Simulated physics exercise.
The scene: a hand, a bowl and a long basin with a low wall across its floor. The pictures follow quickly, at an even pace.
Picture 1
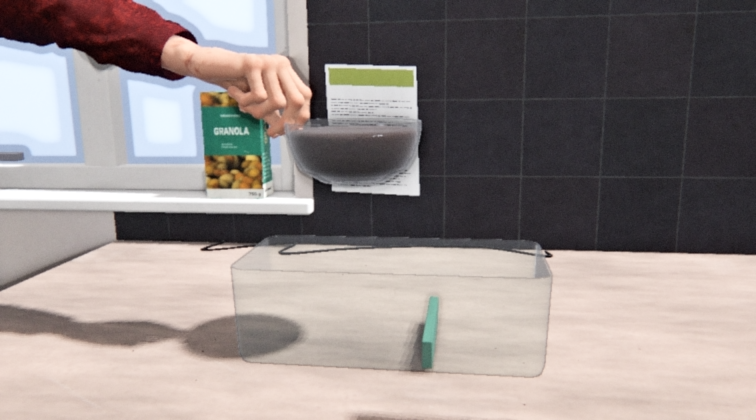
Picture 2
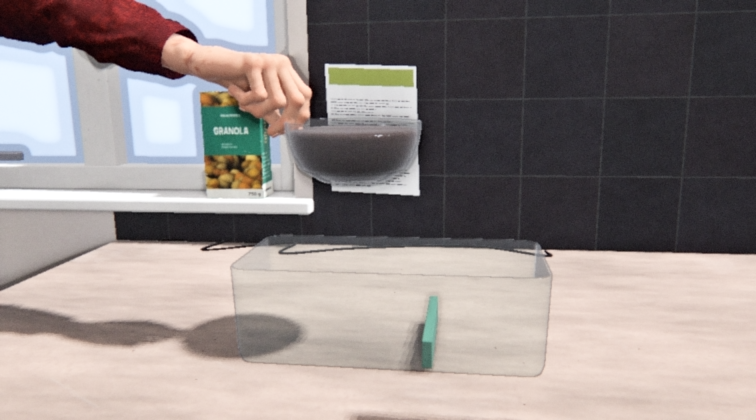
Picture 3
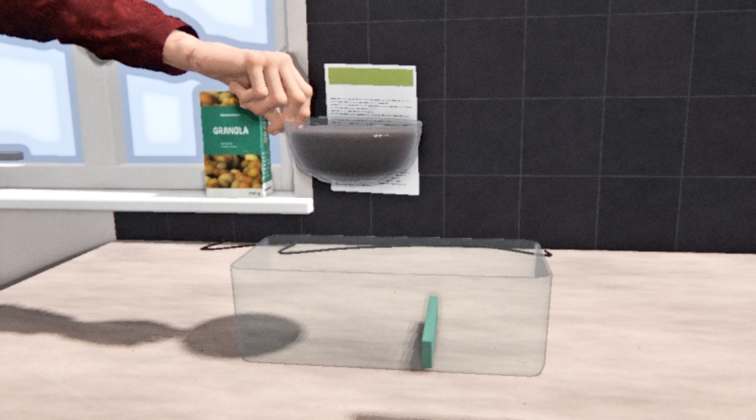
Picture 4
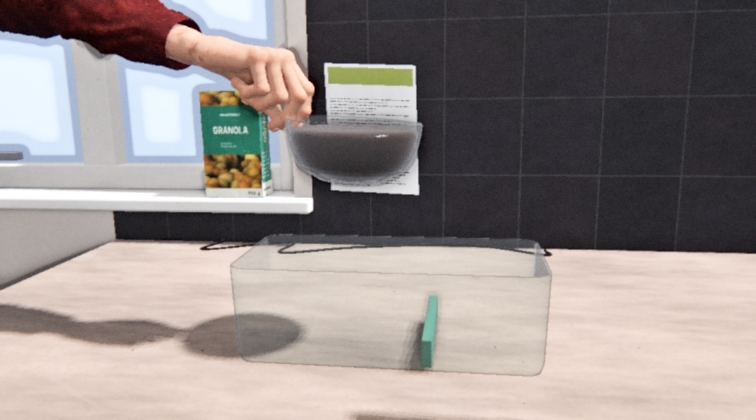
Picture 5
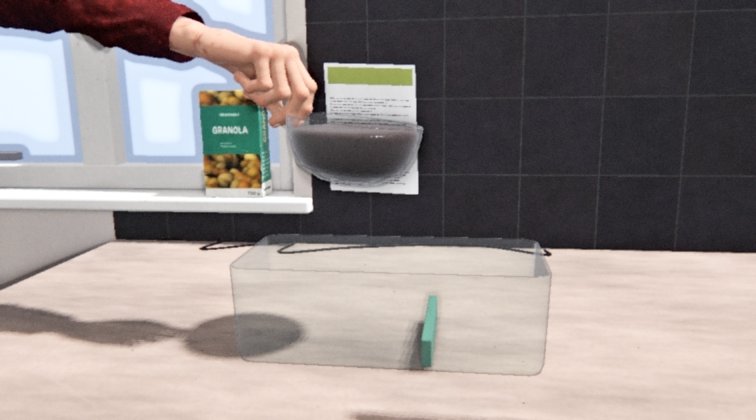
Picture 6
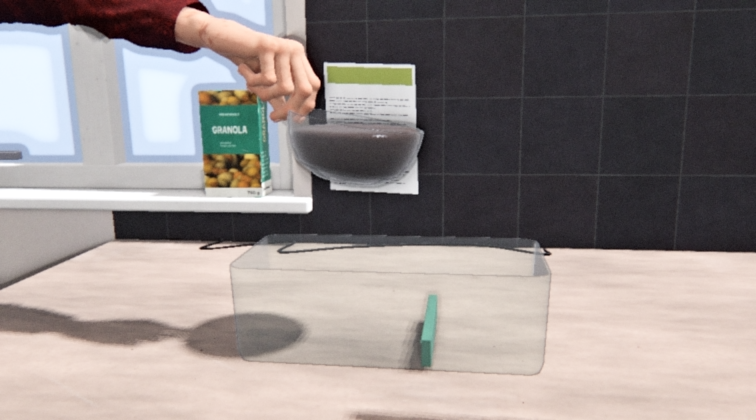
A hand in a dark red sleeve, reaching in from the upper left, holds a clear bowl of dark brown liquid above a long transparent basin on a pale wooden counter, seen from the front. A low green wall stands inside the basin, with a granola box on the windowsill and paper on black tiles behind. The bowl, level at first, slowly leans slightly rightward while the view stays still.
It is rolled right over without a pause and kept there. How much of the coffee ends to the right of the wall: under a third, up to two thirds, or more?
In the end above two thirds is right of the wall.
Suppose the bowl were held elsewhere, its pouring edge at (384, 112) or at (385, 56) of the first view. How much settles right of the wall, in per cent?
The first gives 60 %, the second 65 %.
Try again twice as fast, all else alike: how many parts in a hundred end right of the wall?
Near 60 %.
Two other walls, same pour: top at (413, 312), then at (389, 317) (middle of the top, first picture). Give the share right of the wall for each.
The first gives 90 %, the second 90 %.
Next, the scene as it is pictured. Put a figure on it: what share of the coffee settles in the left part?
Some 25 per cent.
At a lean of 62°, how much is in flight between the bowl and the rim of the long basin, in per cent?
About 35 per cent.
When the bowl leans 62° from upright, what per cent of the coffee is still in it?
Close to 40 per cent.
A moment on, the bowl is tipped part way and 42 per cent is still to pour, 1 is left of the wall and 24 right of it.
Next, the bowl is tipped on its side and 3 per cent is still to pour, 12 is left of the wall and 80 right of it.
Then the bowl is tipped right over and 0 per cent is still to pour, 21 is left of the wall and 78 right of it.
Later the bowl is tipped right over and 0 per cent is still to pour, 23 is left of the wall and 77 right of it.
At rest 24 per cent lies left of the wall, 76 right of it and 0 outside.
